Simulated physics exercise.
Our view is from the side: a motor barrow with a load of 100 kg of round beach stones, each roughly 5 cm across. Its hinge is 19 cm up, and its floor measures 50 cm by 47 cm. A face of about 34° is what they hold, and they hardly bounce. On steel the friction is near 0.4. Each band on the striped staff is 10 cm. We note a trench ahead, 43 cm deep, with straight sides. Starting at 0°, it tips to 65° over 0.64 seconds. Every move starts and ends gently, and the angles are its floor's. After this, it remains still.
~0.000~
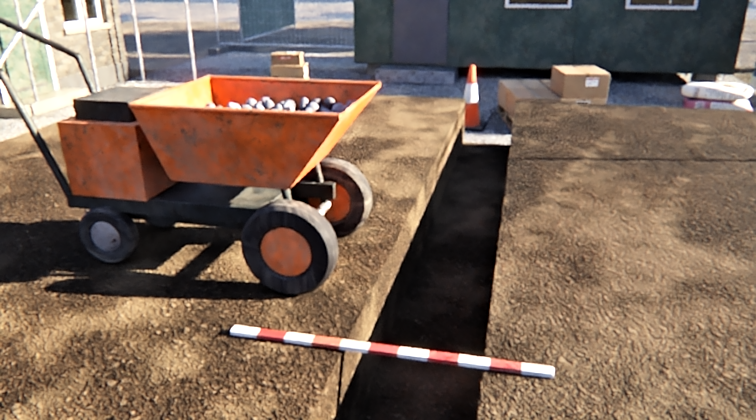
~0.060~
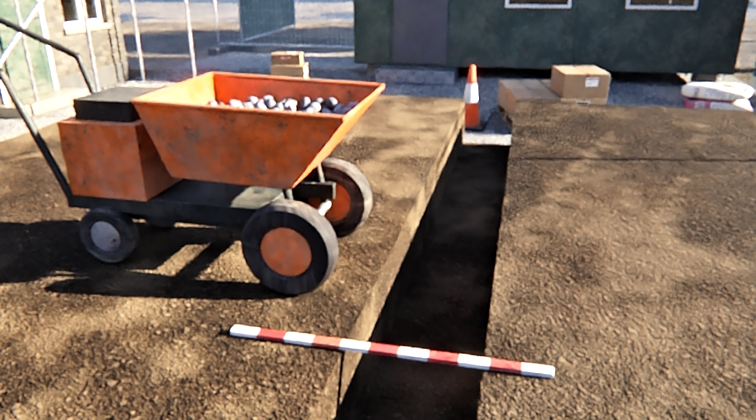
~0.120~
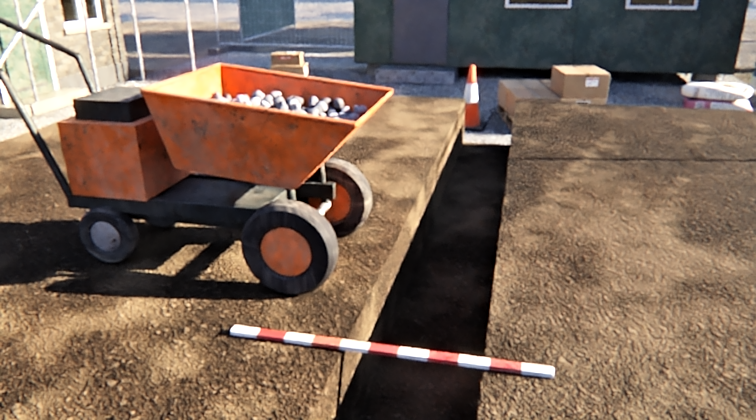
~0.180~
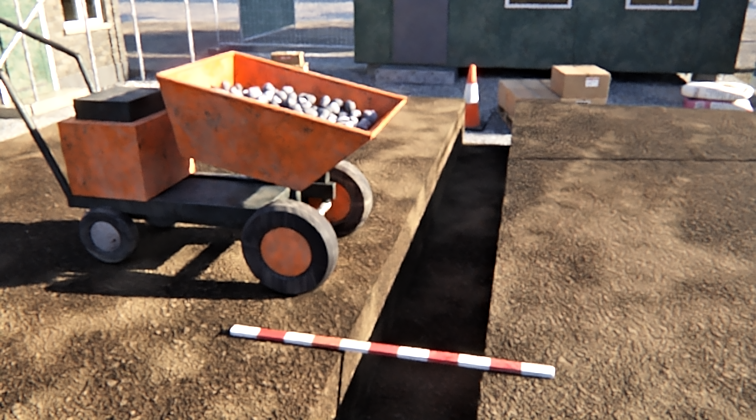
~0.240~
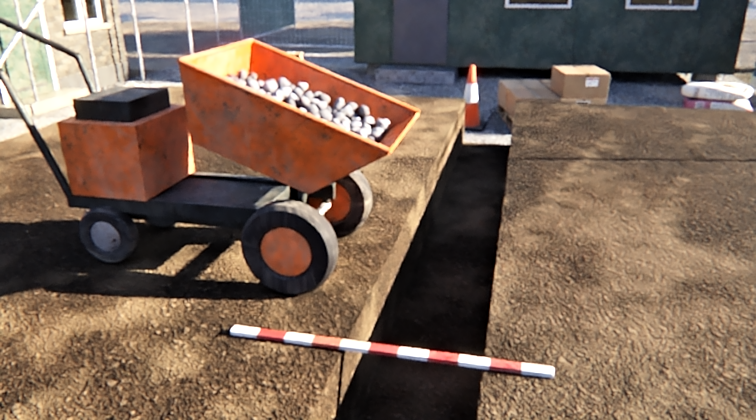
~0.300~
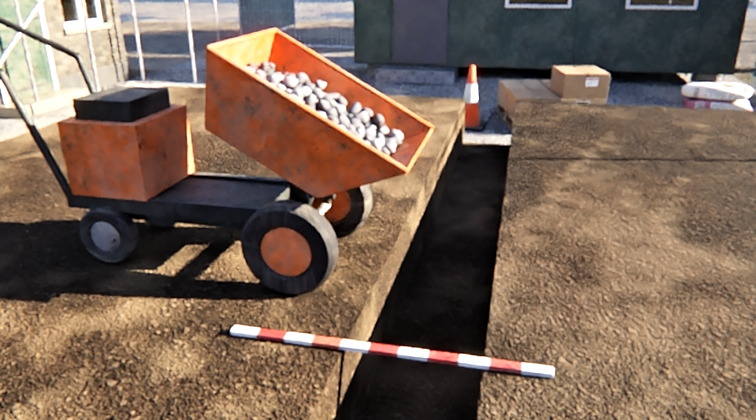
Orange skip of a motor barrow loaded with round stones tilting steadily toward a straight-sided trench on its right, its rear rising.
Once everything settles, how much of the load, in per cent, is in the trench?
Once it settles, about 50 per cent of the load is there.
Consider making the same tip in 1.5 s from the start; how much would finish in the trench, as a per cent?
In that case, around 70%.
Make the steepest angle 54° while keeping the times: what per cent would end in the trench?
Some 30 in a hundred, I'd say.
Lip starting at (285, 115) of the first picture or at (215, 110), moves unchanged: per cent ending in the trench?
From the first place around 90 per cent, from the other around 80.
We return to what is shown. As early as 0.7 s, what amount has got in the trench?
Close to 10 per cent has got there by then.
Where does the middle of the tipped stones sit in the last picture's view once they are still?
Roughly (484, 337), I'd say.
After 0.5 s the floor is at 55°; 100 % in the skip; the foremost stones are at (421, 194).
After 0.7 s the floor is at 65°; 84 % in the skip, 12 % in the trench, 4 % past the trench; the foremost stones are at (515, 253).
After 1.1 s the floor is at 65°; 31 % in the skip, 22 % in the trench, 47 % past the trench; the foremost stones are at (691, 298).
After 3.0 s the floor is at 65°; 0 % in the skip, 50 % in the trench, 50 % past the trench; the foremost stones are past the picture's edge.
